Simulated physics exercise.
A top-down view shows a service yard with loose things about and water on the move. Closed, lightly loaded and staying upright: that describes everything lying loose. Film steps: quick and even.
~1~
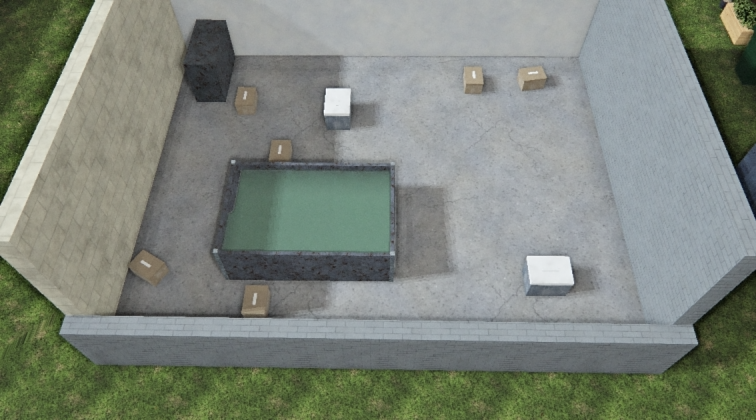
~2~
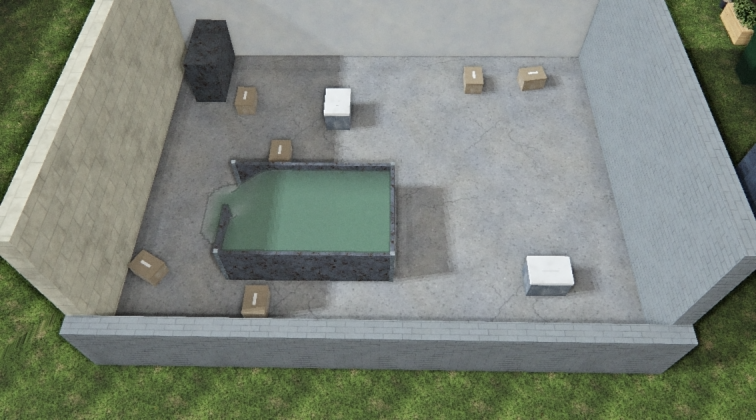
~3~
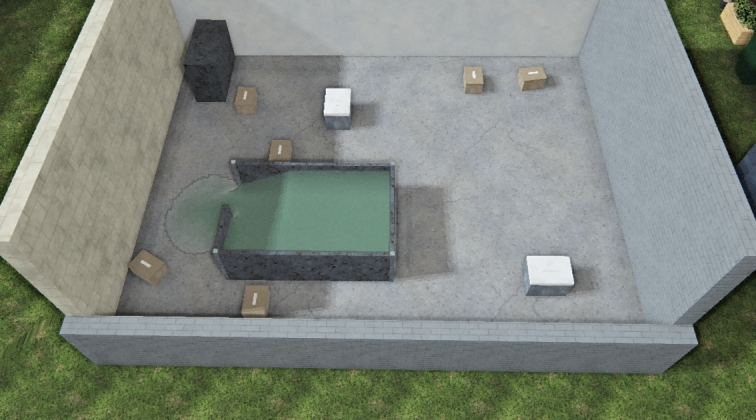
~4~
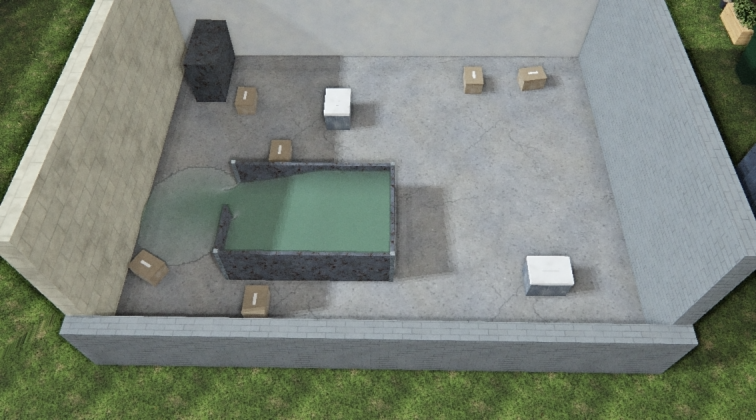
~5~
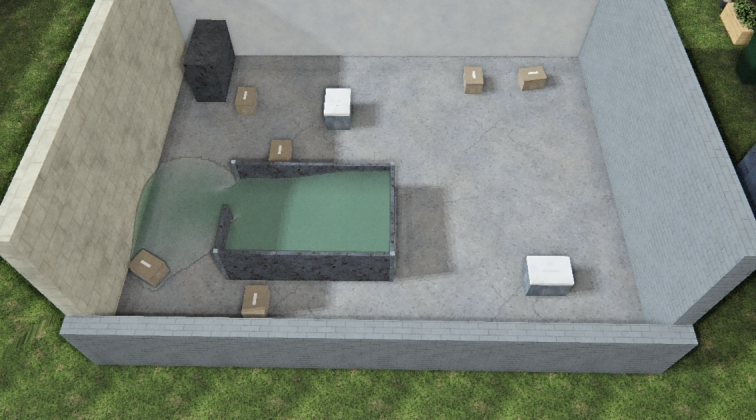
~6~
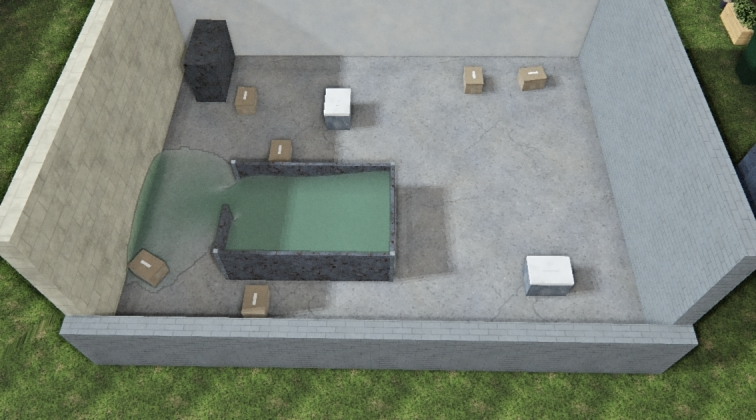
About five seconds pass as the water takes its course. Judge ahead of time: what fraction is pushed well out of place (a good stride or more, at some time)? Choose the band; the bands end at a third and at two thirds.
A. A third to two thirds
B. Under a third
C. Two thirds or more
A.
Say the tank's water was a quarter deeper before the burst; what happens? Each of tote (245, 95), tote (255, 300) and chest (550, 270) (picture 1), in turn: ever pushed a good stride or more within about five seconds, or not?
Per item, in order: Cleared the mark; cleared the mark; missed the mark.
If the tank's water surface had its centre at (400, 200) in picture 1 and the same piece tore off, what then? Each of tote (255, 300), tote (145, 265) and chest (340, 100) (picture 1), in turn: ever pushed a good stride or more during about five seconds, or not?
Result per object - went far, went far, stayed close.
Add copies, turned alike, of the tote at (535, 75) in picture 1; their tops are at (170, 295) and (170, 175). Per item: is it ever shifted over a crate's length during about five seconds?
Item by item: Driven off; driven off.
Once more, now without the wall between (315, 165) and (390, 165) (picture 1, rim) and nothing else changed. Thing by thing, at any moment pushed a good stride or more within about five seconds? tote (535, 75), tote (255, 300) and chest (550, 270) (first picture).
Taking them in order, displaced that much, less than that, less than that.
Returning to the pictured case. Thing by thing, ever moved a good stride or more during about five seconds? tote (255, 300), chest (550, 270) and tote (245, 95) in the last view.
The first is driven that far, the second not so far, and the third driven that far.
A moment on, 0 of 8 are well off their spots; 0 afloat.
Next, 1 of 8 are well off their spots; 0 afloat.
Later, 3 of 8 are well off their spots; 1 afloat.
In the end, 3 of 8 are well off their spots, and 3 have been at some point; 1 afloat.
